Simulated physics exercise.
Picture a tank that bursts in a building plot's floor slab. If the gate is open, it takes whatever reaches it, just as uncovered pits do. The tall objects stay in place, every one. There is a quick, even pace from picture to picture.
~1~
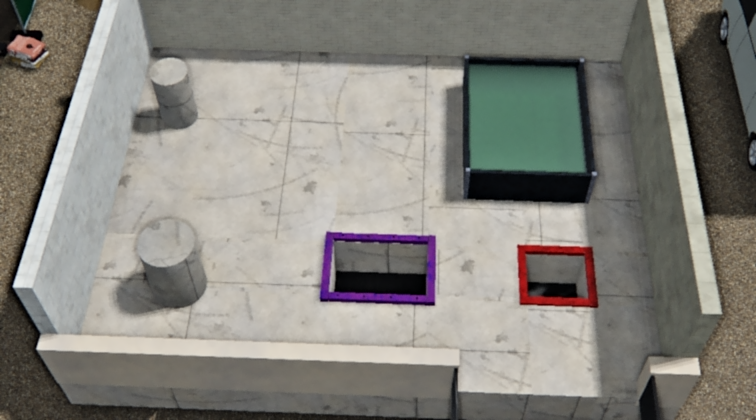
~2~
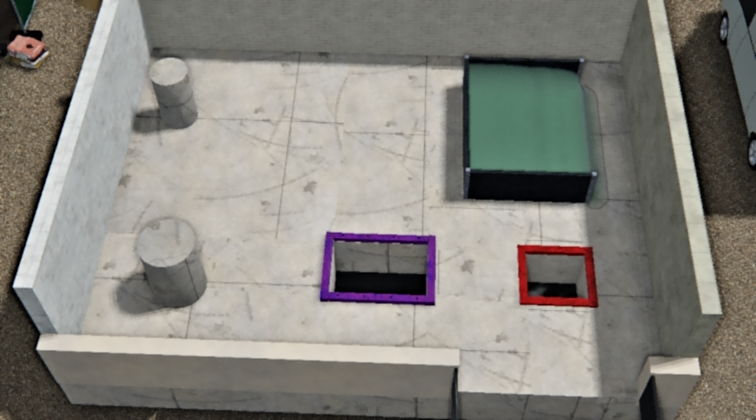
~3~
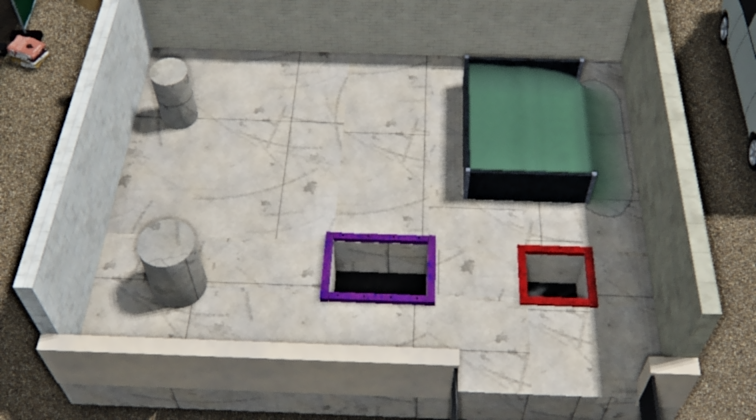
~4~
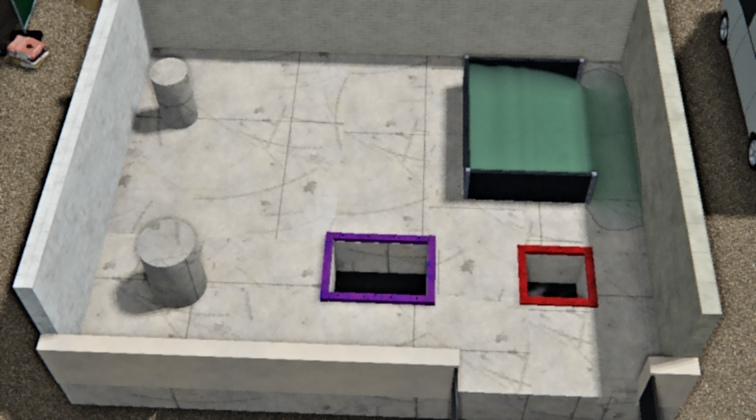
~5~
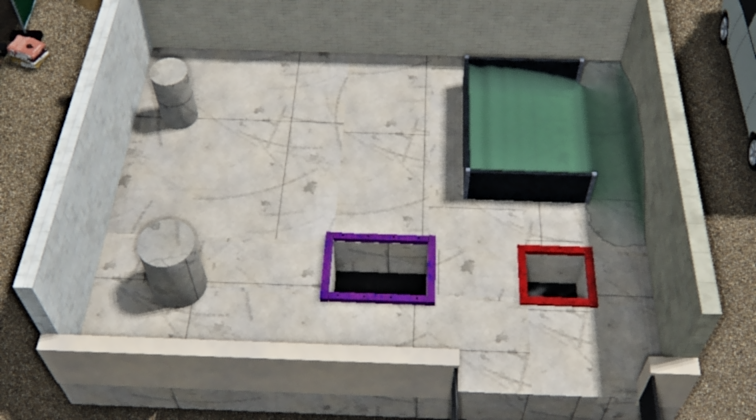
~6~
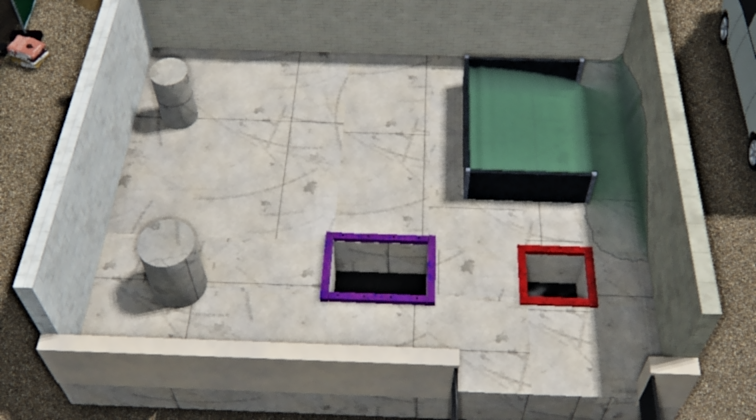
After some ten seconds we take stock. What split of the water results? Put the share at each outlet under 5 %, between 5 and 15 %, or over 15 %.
At the end, the gate is likely to claim a large share past fifteen per cent; the purple pit is likely to claim a small share beneath five per cent; the red pit is likely to claim a middle share of five to fifteen per cent.
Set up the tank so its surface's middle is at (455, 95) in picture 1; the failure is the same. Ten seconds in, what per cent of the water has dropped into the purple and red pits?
Roughly, in per cent: Purple 0, red 15.
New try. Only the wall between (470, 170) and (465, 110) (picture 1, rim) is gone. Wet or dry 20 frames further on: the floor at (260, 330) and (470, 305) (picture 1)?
In the order asked: Out of reach, out of reach.
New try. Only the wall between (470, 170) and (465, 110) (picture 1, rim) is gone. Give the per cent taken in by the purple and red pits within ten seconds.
Parts in a hundred: Purple 4, red 0.
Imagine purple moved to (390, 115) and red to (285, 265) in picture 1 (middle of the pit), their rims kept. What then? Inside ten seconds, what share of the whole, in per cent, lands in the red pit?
Red: About 0 %.
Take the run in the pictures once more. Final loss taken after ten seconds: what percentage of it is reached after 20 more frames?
It comes to around 40 per cent.
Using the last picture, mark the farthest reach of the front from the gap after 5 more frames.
Roughly (660, 348).
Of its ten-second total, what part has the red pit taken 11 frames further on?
Near 25 %, I'd say.
A moment on, water covers 10 % of the floor; the gate 0 %, the purple pit 0 %, the red pit 0 %.
Next, water covers 20 % of the floor; the gate 2 %, the purple pit 0 %, the red pit 2 %.
Then, water covers 30 % of the floor; the gate 10 %, the purple pit 0 %, the red pit 4 %.
Later, water covers 50 % of the floor; the gate 19 %, the purple pit 0 %, the red pit 6 %.
In the end, water covers 70 % of the floor; the gate 29 %, the purple pit 0 %, the red pit 7 %.
